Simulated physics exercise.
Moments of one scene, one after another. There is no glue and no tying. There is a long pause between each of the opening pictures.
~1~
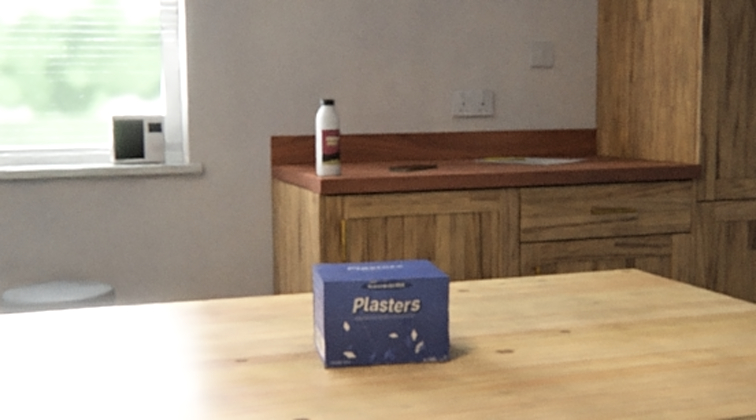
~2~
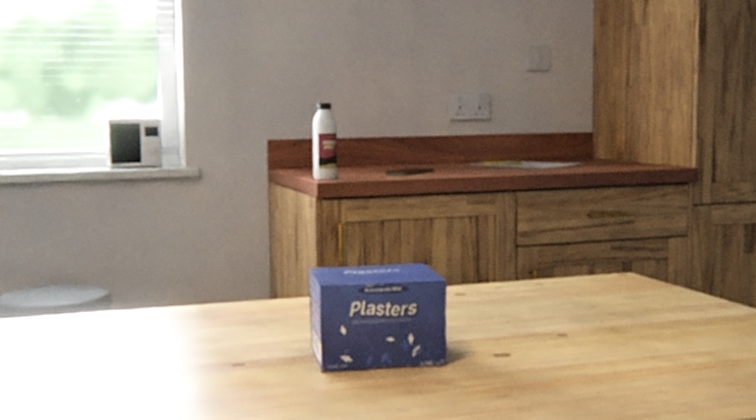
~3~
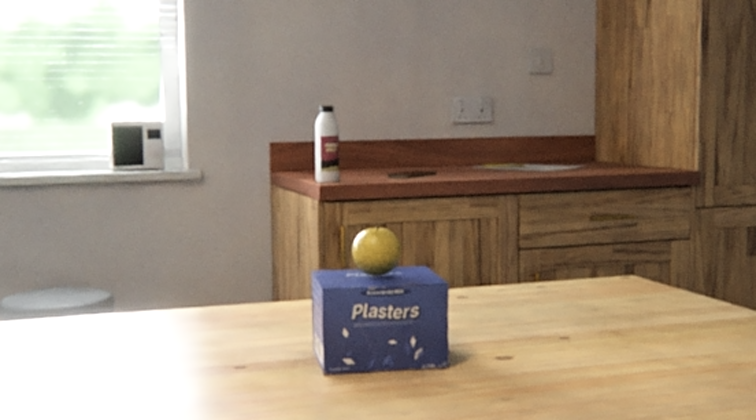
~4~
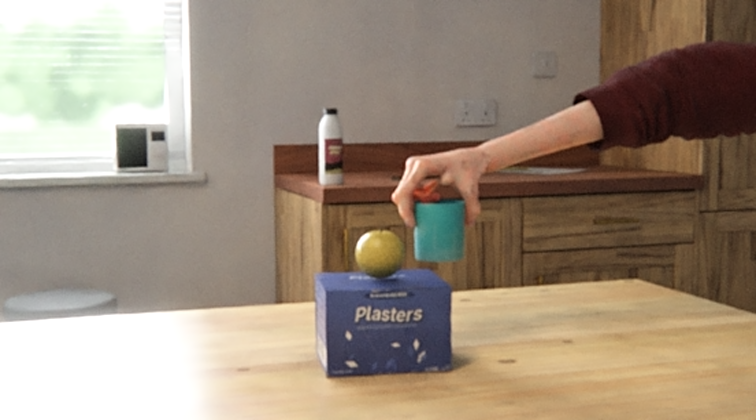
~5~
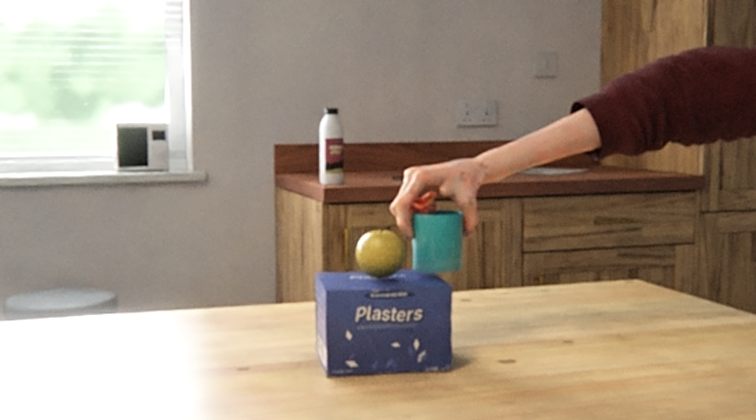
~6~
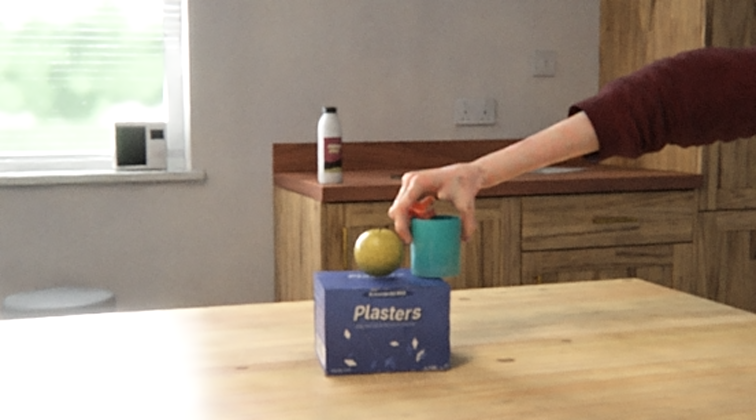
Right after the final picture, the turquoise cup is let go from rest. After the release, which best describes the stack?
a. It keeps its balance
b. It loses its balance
Option a: It keeps its balance.
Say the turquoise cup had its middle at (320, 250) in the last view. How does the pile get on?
Well, it is fine after that.
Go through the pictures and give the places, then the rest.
In the first picture, the last thing is not in view yet; blue box (379, 311).
In the second picture, the last thing is not in view yet; blue box (376, 315).
In the third picture, the last thing is not in view yet; blue box (378, 318).
The fourth picture shows on its way; turquoise cup (440, 230); blue box (381, 321).
The fifth picture shows on its way; turquoise cup (437, 241); blue box (381, 320).
The sixth picture shows in place under the hand; turquoise cup (436, 245); blue box (380, 319).
Then, 0.20 s after the last picture, nothing has stirred.
Then, 0.50 s after the last picture, turquoise cup resting near (436, 246).
At rest, all 3 in place. Seen from the same camera at the end, turquoise cup near (436, 246). The pile keeps its balance.
